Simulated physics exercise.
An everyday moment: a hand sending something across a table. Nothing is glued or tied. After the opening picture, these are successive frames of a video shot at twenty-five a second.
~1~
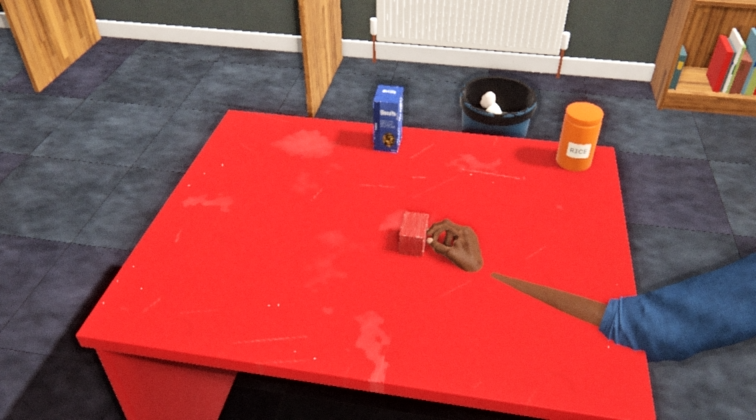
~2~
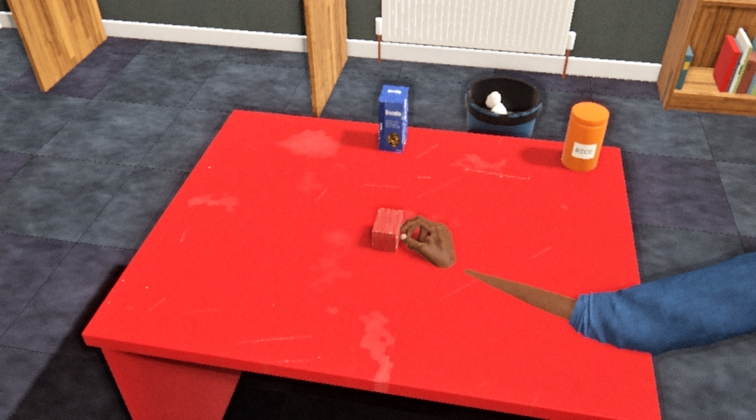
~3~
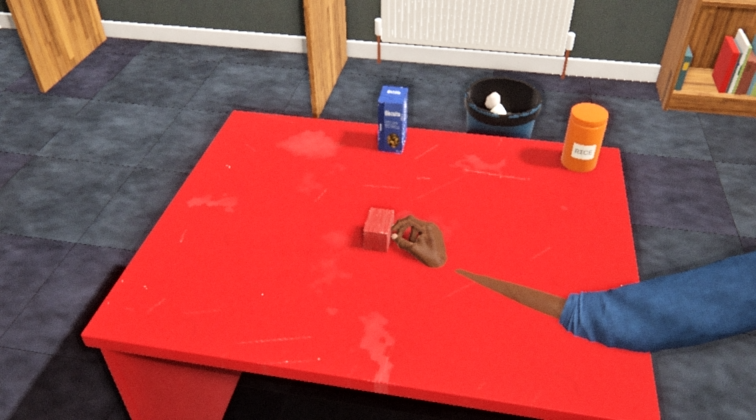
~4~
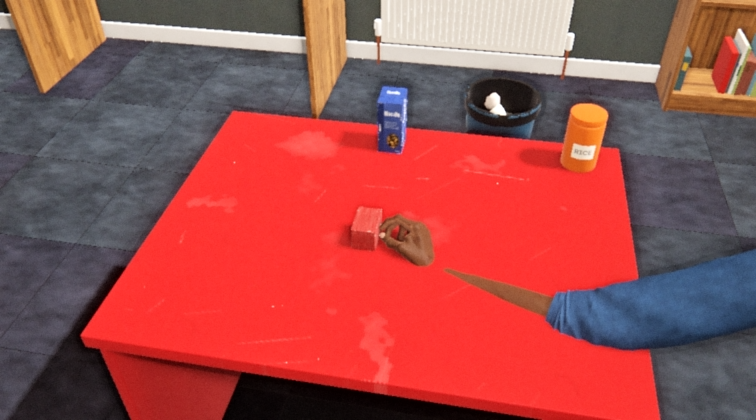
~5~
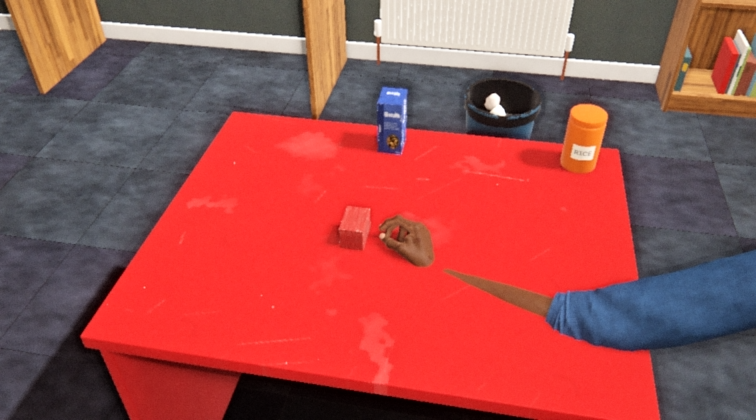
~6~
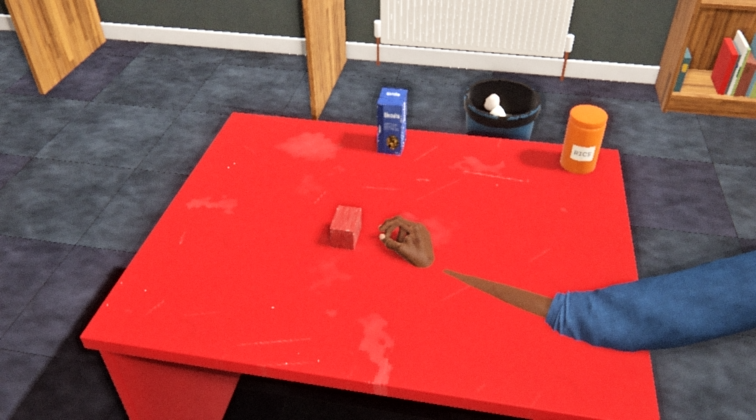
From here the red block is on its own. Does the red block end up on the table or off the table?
The red block remains on top.
Then, 0.10 s past the last view, red block displaced about its own width near (336, 227).
Then, 0.20 s past the last view, red block resting near (336, 227).
Finally, moved from the start, red block. Final places as the last picture's camera would see them, red block near (336, 227).
